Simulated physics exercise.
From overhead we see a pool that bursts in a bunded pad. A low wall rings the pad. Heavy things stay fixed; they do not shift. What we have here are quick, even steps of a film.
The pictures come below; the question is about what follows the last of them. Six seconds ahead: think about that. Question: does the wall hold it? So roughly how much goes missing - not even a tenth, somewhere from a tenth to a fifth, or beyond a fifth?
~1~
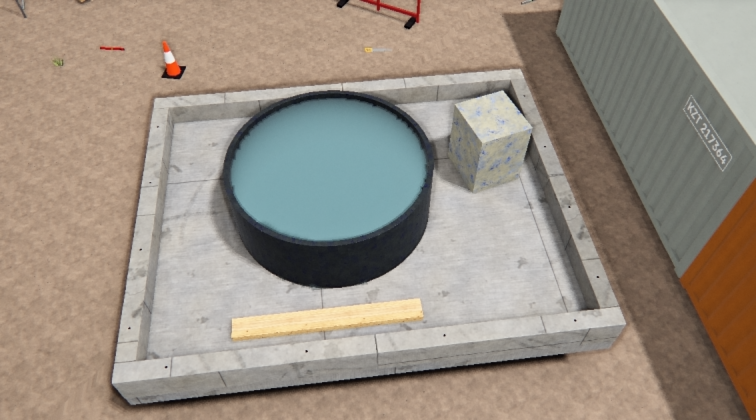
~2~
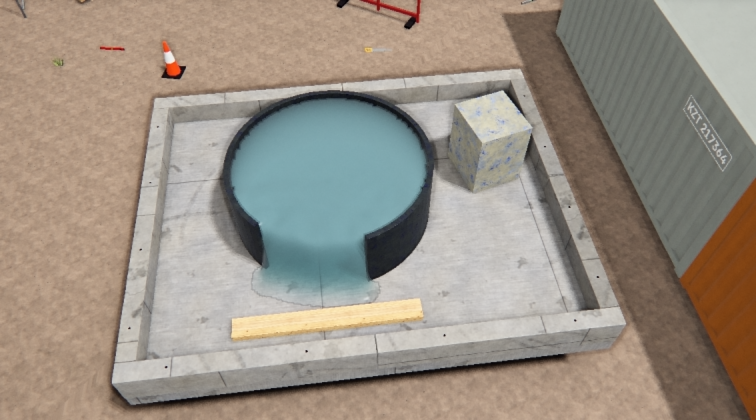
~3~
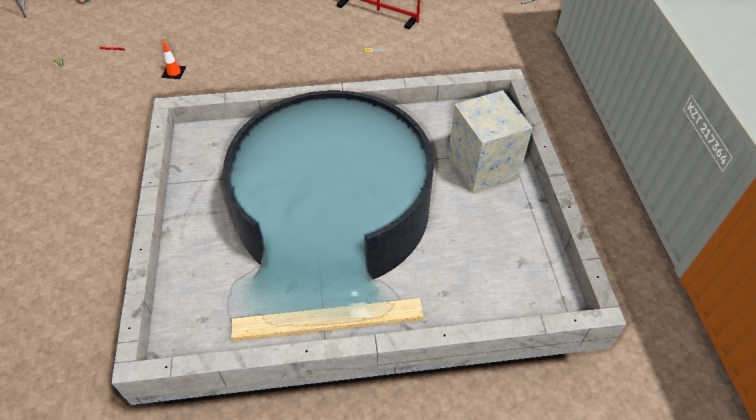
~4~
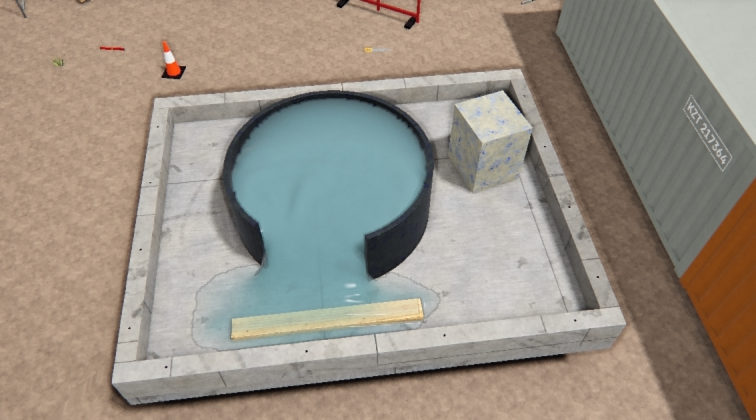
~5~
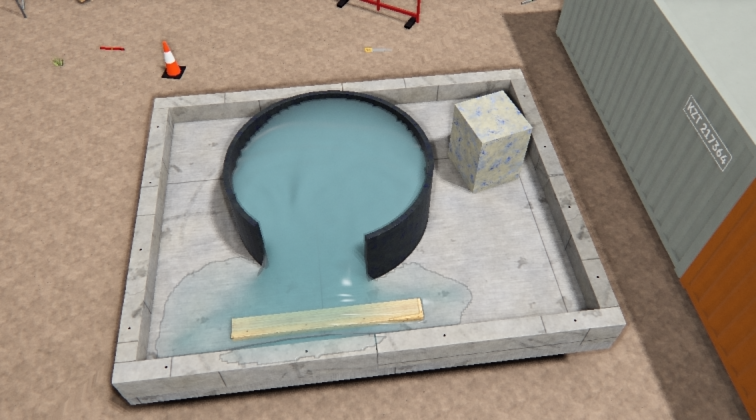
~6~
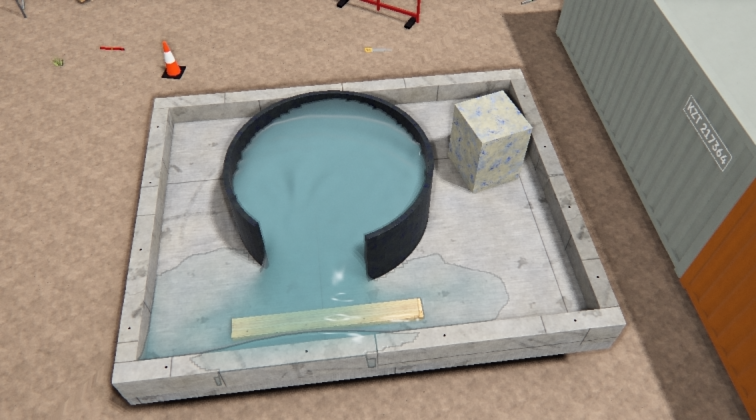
The loss will land in the tenth-to-fifth band.
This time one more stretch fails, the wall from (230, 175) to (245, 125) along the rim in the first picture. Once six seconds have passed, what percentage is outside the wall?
Estimate: Some 14 in a hundred.
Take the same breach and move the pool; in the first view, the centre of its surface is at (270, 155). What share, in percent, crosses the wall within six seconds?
Result: Around 16 %.
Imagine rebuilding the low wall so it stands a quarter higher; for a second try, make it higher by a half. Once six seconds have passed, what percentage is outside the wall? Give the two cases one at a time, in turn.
Near 8 and 2 in a hundred.
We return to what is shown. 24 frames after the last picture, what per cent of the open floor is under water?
Roughly 95 percent, I'd say.
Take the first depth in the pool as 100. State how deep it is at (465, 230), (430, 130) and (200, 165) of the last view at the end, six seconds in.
Taking the places in turn, I get roughly 16, 25 and 30 percent.
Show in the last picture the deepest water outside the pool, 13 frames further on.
Near (147, 371).
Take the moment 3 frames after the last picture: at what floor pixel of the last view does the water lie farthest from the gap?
Around (583, 322).
A moment on, water covers 35 % of the floor; the low wall has let 1 % over.
Next, water covers 35 % of the floor; the low wall has let 4 % over.
Then, water covers 60 % of the floor; the low wall has let 13 % over.
Later, water covers 75 % of the floor; the low wall has let 16 % over.
In the end, water covers 80 % of the floor; the low wall has let 16 % over.
